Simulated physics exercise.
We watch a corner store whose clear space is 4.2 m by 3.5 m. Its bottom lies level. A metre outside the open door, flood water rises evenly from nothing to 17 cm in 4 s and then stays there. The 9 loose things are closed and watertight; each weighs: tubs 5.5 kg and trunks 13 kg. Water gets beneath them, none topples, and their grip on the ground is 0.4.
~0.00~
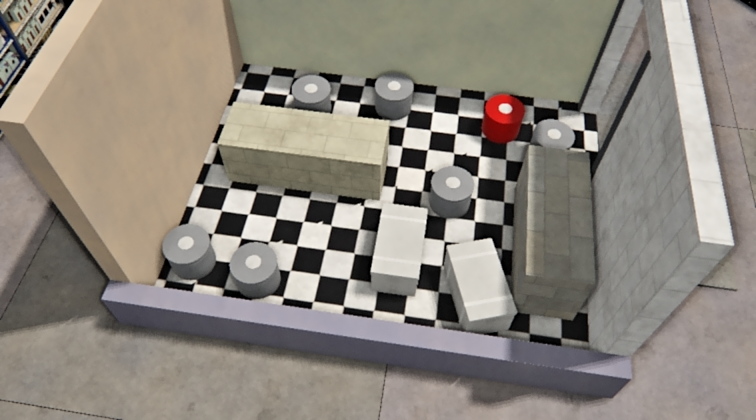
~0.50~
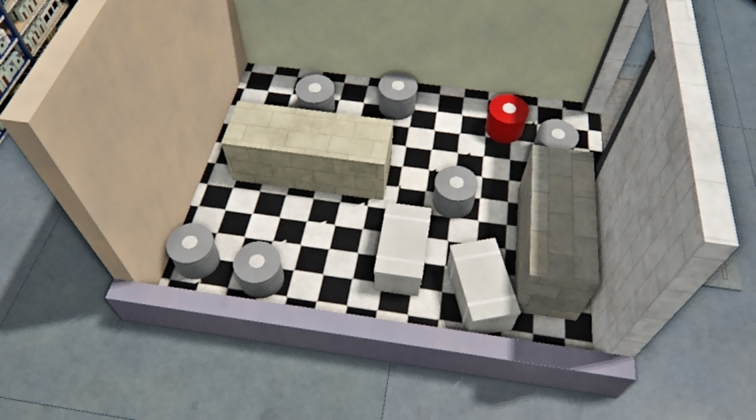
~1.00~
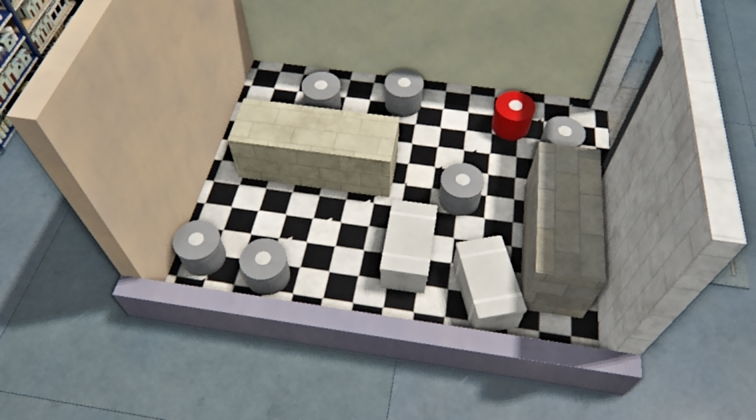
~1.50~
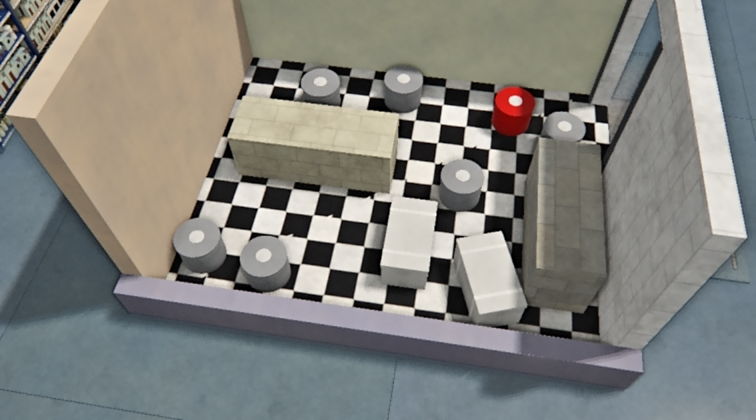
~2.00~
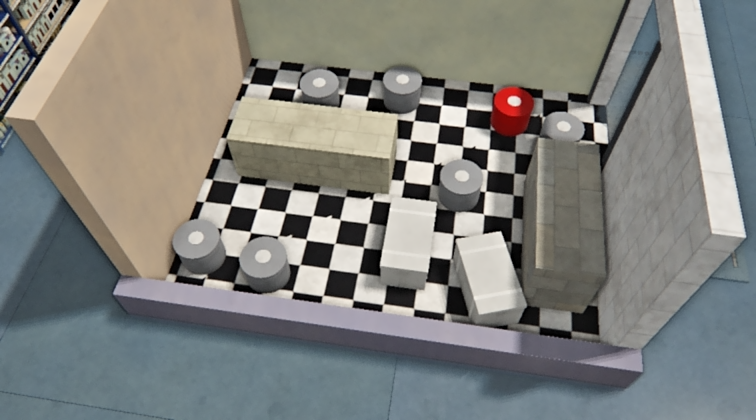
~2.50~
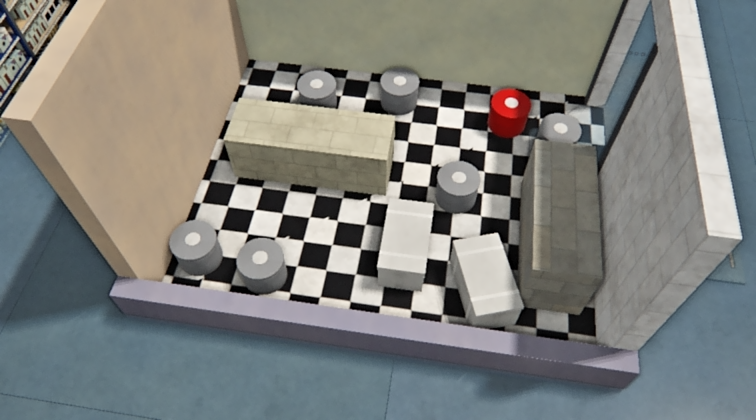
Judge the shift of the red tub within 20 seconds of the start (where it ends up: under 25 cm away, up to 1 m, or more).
The red tub travels far.
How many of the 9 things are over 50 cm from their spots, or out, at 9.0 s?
By then 4.
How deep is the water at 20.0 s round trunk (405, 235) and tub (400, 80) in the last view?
About 15 and 17 cm.
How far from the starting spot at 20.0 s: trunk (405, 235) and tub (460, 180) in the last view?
In that order: 80 cm, 20 cm.
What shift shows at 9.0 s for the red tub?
About 250 cm.
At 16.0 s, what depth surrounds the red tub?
About 14 cm.
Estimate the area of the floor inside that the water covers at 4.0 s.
Some 2.5 m2.
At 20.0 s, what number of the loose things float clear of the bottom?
At that moment 9.
After 4.0 s the red tub is near (482, 99), 0.3 m from its start, aground; 0 afloat.
After 9.0 s the red tub is near (287, 97), 2.5 m from its start, afloat; 5 afloat.
After 16.0 s the red tub is near (321, 103), 2.2 m from its start, afloat; 9 afloat.
After 20.0 s the red tub is near (353, 70), 1.8 m from its start, afloat; 9 afloat.
